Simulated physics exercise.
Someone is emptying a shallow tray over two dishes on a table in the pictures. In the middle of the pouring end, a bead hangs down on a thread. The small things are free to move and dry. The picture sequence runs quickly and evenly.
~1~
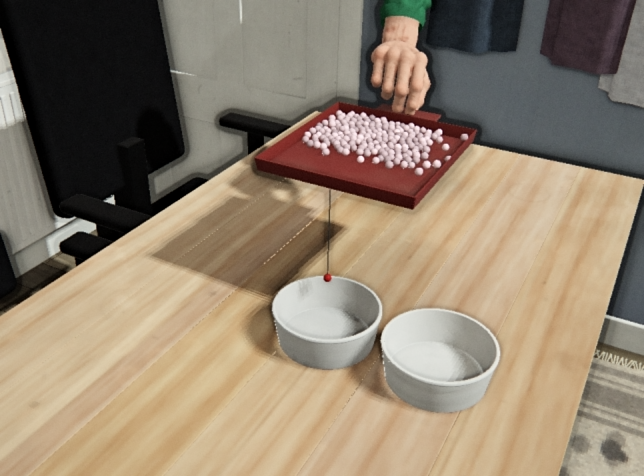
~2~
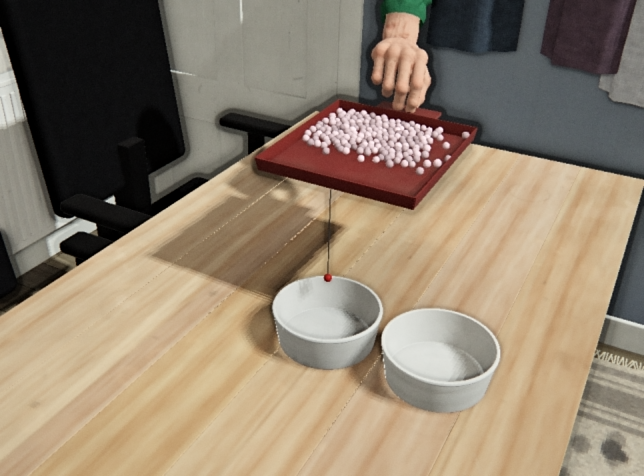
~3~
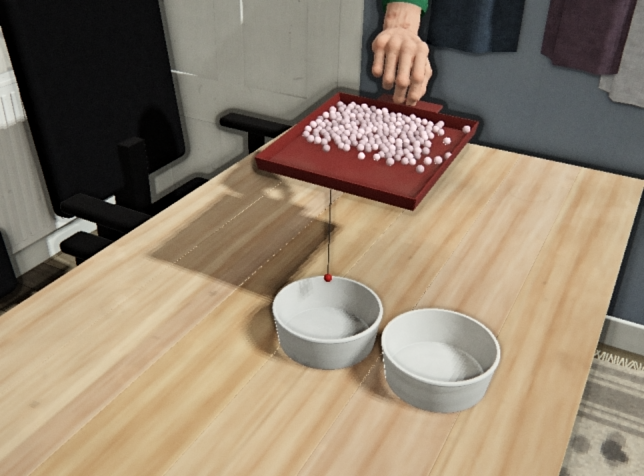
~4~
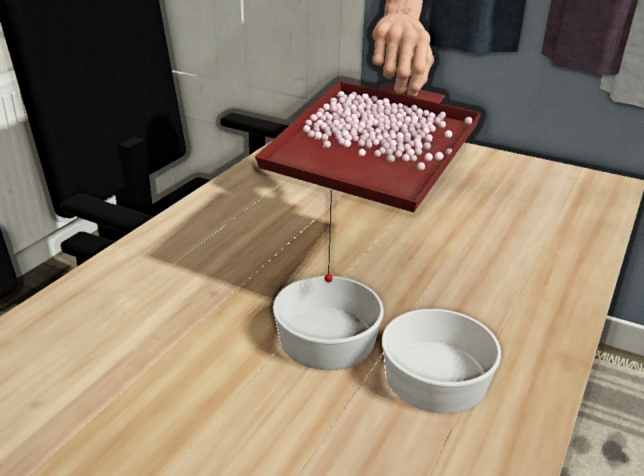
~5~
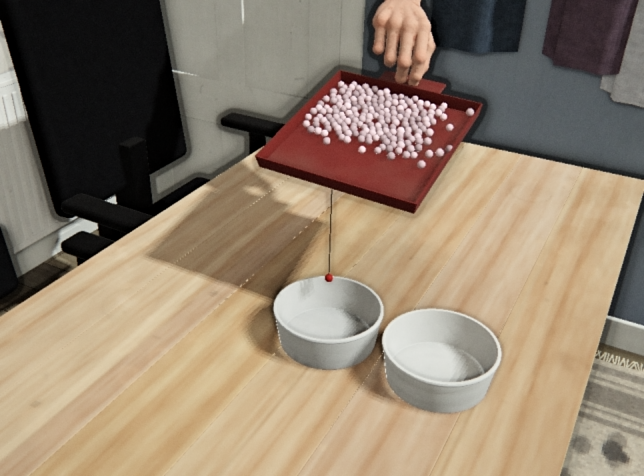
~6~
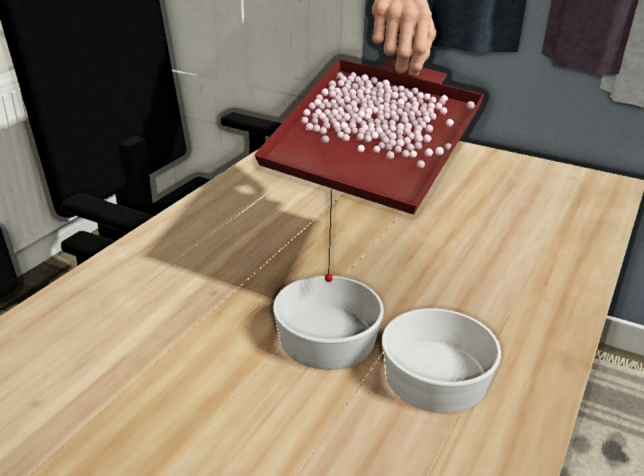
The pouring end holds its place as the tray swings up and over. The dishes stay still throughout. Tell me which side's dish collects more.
The left side's.
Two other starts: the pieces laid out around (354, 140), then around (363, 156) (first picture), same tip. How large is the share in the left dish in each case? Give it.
Roughly 50 and 60 percent, in that order.
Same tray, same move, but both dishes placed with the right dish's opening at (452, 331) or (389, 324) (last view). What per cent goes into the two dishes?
Result: 60 % and 90 %.
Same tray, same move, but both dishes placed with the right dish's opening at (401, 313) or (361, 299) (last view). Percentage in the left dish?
20 %, then 0 %.
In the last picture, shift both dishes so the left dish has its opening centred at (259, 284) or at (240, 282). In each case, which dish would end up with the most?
The rightmost dish, then the rightmost dish.
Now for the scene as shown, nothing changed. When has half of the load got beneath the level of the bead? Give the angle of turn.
About 105 degrees.
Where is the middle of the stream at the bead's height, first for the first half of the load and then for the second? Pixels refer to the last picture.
(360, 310) for the early half, (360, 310) for the late half.
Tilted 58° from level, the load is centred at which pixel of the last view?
About (360, 185).
Just after the last frame, tray tipped steeply; the larger part on the tray; just a few in the right dish; about a tenth in the left dish; just a few outside both; about a tenth in the air.
A moment on, tray tipped right over; roughly half on the tray; about a tenth in the right dish; about a tenth in the left dish; about a tenth outside both; roughly a quarter in the air.
Further on, tray tipped past a quarter turn; roughly a quarter in the right dish; roughly half in the left dish; roughly a quarter outside both.
When it is over, tray tipped past a quarter turn; roughly a quarter in the right dish; roughly half in the left dish; roughly a quarter outside both.
